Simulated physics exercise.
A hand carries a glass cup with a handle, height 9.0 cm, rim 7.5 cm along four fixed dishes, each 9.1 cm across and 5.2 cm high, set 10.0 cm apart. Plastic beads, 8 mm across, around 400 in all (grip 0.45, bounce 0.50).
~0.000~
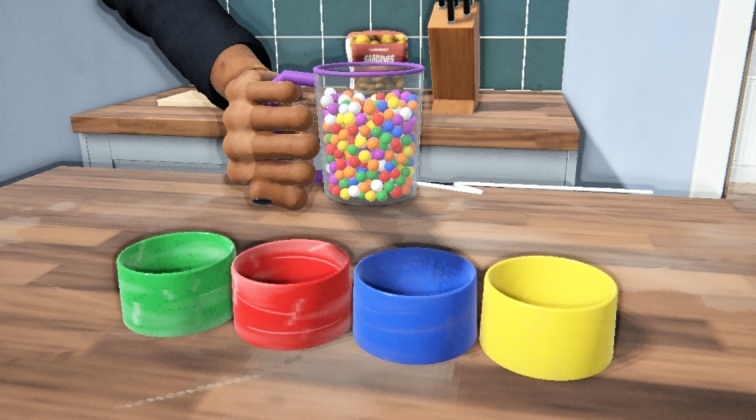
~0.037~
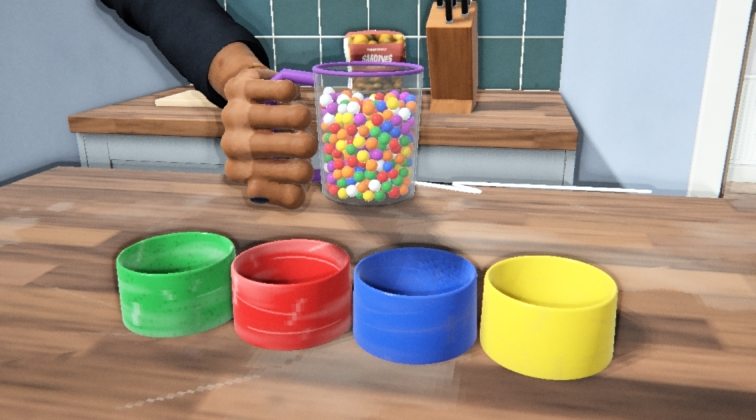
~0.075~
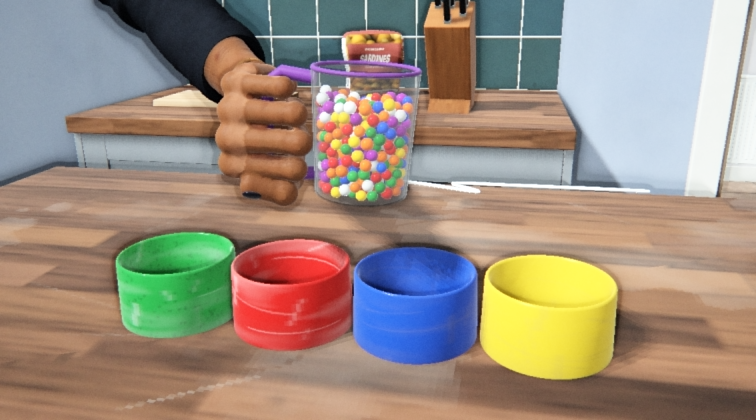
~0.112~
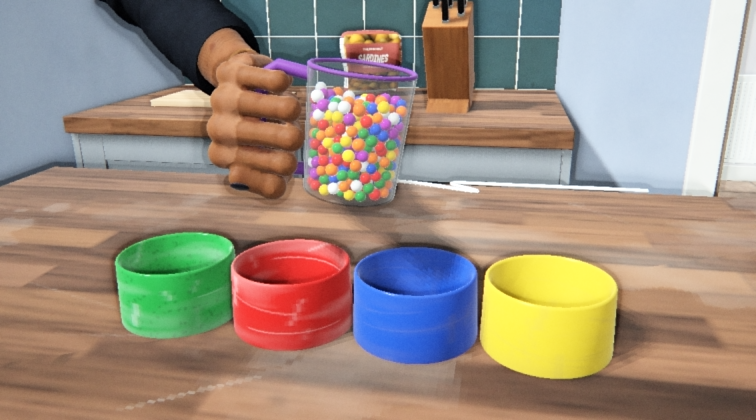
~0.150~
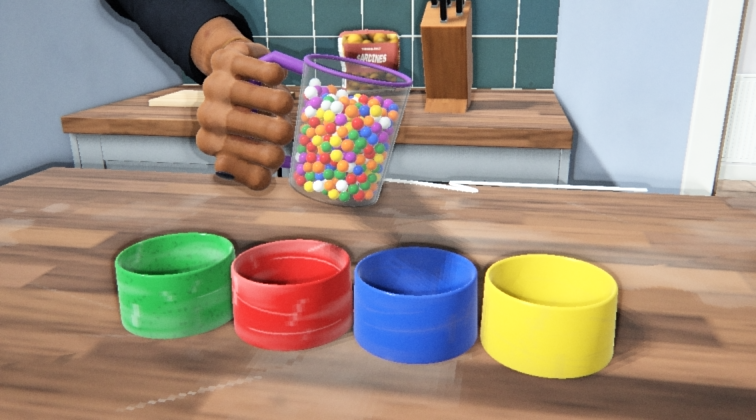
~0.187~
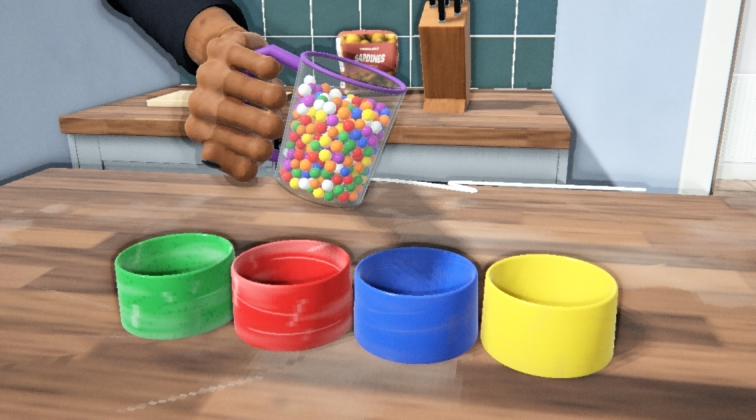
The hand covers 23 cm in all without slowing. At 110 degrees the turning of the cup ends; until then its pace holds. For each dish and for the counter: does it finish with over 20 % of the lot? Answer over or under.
Red over, blue under, green over, yellow under, counter under.
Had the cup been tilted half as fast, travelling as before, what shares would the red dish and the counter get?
In that case red 0, counter 0.
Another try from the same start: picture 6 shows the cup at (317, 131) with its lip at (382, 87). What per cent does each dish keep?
Red 0; blue 0; green 100; yellow 0.
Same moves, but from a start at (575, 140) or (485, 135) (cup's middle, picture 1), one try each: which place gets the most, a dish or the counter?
The winner: Blue, then red.
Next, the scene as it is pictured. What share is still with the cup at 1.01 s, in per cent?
About 40 per cent.
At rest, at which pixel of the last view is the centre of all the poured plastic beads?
Around (211, 295).
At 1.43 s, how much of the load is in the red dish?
Some 35 per cent.
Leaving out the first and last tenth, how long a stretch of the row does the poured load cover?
About 13 cm.
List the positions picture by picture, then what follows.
The first frame shows cup at (370, 132), tilt 0 degrees, lip at (422, 70), moved 0.0 cm; middle of the pieces at (374, 143); yellow dish at (550, 282); blue dish at (415, 271); red dish at (291, 261); green dish at (177, 252).
The second frame shows cup at (368, 132), tilt 1 degrees, lip at (421, 70), moved 0.1 cm; middle of the pieces at (372, 143).
The third frame shows cup at (364, 132), tilt 4 degrees, lip at (419, 73), moved 0.5 cm; middle of the pieces at (367, 143).
The fourth frame shows cup at (356, 132), tilt 8 degrees, lip at (415, 77), moved 1.0 cm; middle of the pieces at (358, 143).
The fifth frame shows cup at (346, 131), tilt 14 degrees, lip at (410, 84), moved 1.8 cm; middle of the pieces at (347, 142).
The sixth frame shows cup at (336, 131), tilt 19 degrees, lip at (404, 91), moved 2.5 cm; middle of the pieces at (336, 142); yellow dish at (550, 280); blue dish at (416, 271); red dish at (291, 262); green dish at (176, 254). Its pace works out near 150 degrees a second; the hand travels 20 cm a second.
After 0.68 s, tilt 93 degrees; cup holds 100 %.
Then, at 1.01 s, tilt 110 degrees; cup holds 40 %, red 35 %, green 10 %.
After 1.43 s, tilt 110 degrees; cup holds 5 %, red 35 %, green 45 %.
By 2.1 s all is still; red 35 %, blue 0 %, green 55 %, yellow 0 %, counter 10 %.
